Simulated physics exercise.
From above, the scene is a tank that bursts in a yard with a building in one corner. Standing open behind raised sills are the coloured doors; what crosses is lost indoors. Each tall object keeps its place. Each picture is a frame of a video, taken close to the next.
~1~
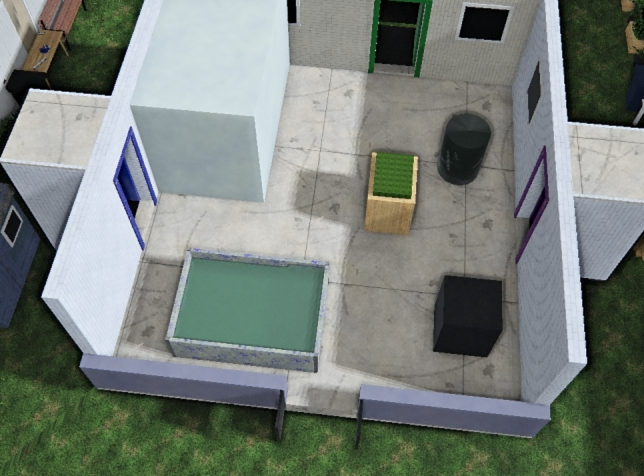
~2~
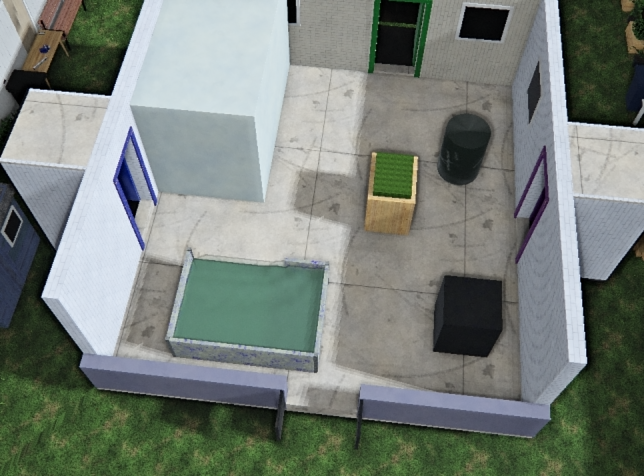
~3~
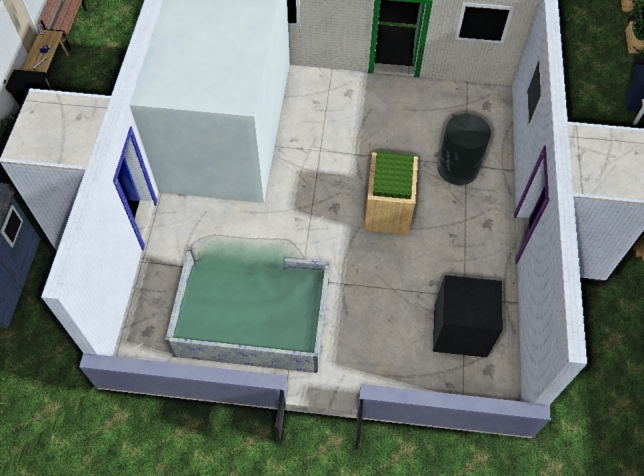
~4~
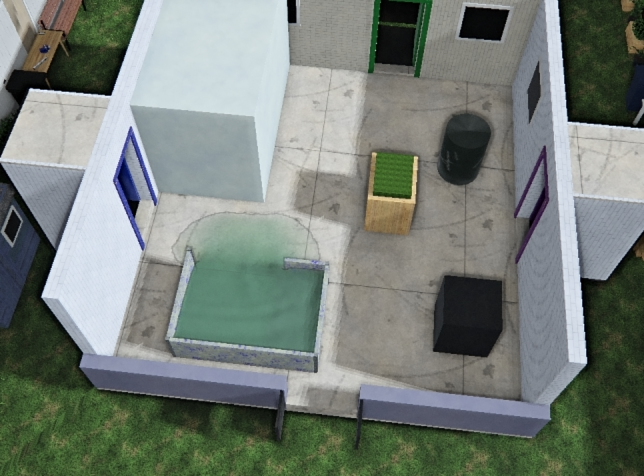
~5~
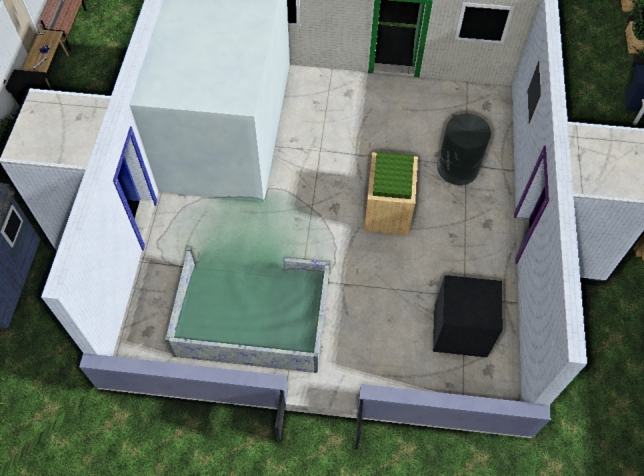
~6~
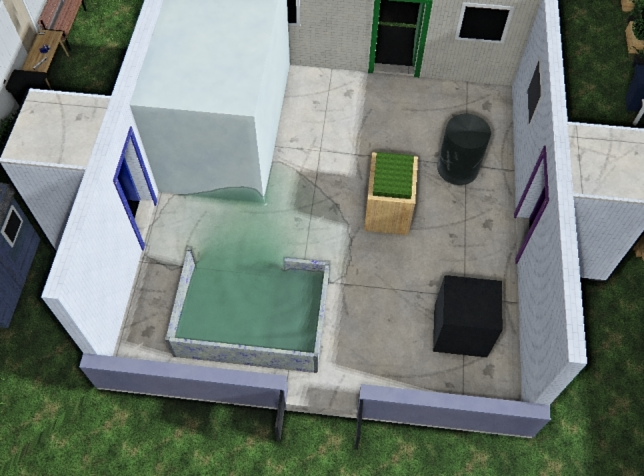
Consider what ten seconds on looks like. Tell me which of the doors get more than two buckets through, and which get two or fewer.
The green door breaks the limit; the purple door respects the limit; the blue door breaks the limit.
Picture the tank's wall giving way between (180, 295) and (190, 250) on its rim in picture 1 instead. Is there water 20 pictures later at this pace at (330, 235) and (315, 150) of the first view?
Respectively, inundated and left dry.
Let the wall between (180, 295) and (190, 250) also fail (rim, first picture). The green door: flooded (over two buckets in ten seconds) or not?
Note: Green door admits less.
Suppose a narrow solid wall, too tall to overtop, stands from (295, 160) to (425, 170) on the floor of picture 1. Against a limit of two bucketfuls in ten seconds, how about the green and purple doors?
Result - green door doesn't reach it, purple door overshoots.
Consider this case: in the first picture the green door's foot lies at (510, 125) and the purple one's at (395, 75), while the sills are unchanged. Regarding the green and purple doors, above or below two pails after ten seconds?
Outcome - green: Breaks the limit, purple: Breaks the limit.
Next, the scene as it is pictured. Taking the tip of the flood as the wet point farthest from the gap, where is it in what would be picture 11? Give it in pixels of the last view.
Look around (298, 79).
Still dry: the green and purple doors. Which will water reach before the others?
I pick the door marked green.
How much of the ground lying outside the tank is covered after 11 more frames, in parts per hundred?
40 %, roughly.
A moment on, water covers 25 % of the floor; the green door not reached, the purple door not reached, the blue door wet at the sill, nothing in.
Next, water covers 40 % of the floor; the green door wet at the sill, nothing in, the purple door not reached, the blue door over two buckets in.
Then, water covers 60 % of the floor; the green door over two buckets in, the purple door not reached, the blue door far over two buckets in.
Later, water covers 80 % of the floor; the green door over two buckets in, the purple door wet at the sill, nothing in, the blue door far over two buckets in.
In the end, water covers 95 % of the floor; the green door far over two buckets in, the purple door wet at the sill, nothing in, the blue door far over two buckets in.
